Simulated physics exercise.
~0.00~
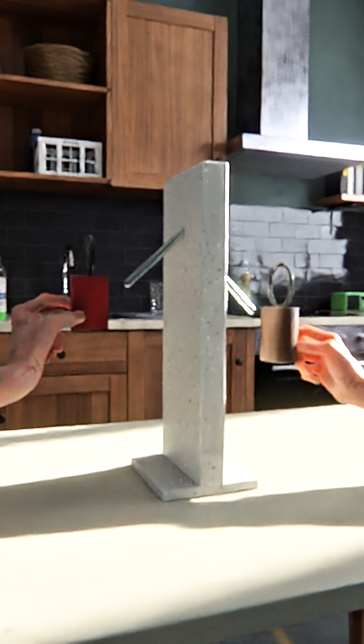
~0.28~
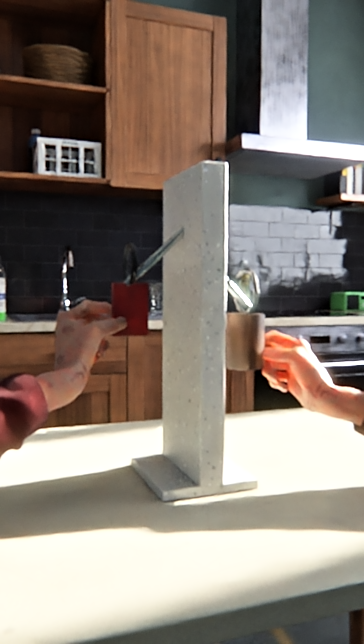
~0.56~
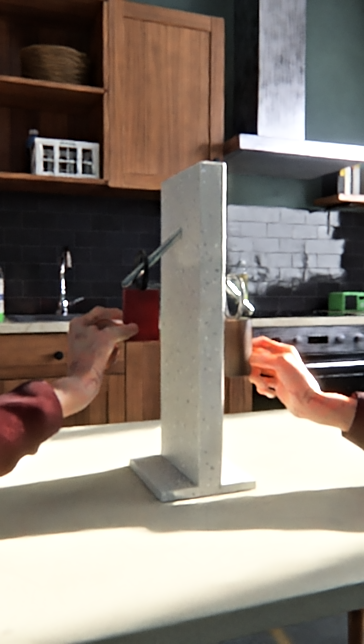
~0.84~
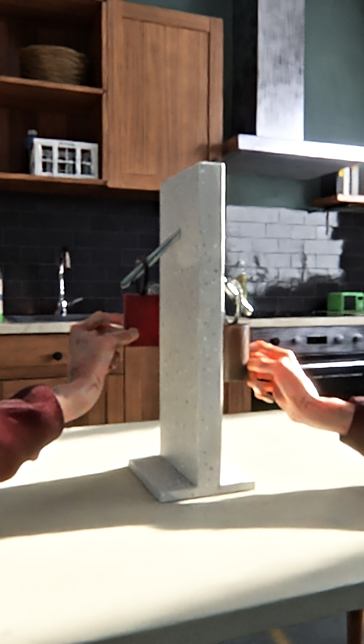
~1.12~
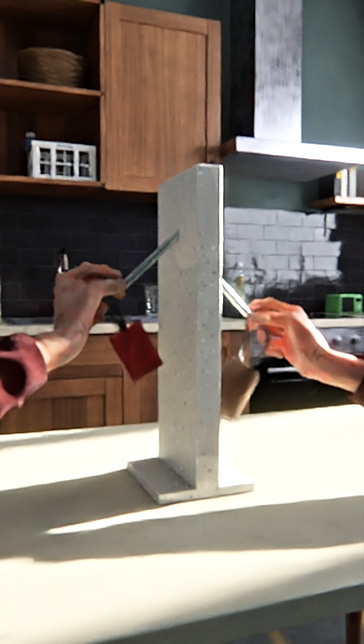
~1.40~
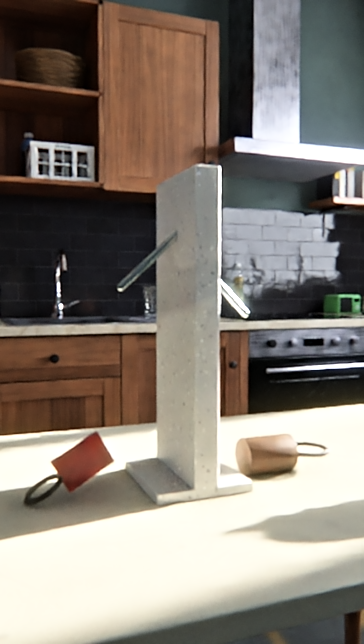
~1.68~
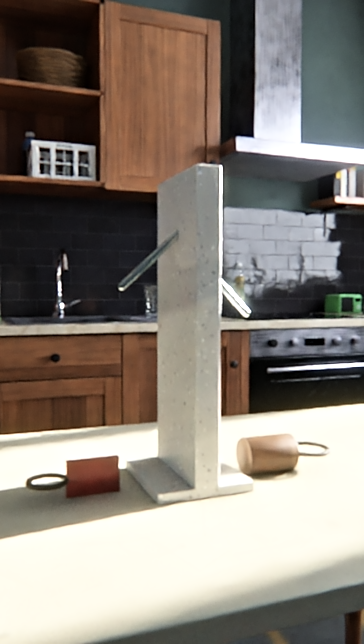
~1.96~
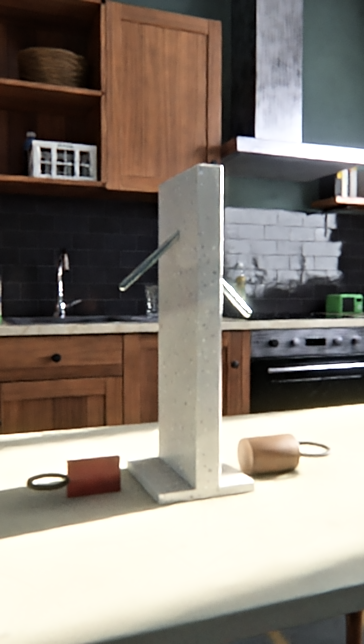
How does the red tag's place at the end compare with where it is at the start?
At the start the red tag is held up in a hand to the left of the stand, near the height of the peg. At the end it lies on the tabletop, still to the left of the stand but much lower down.
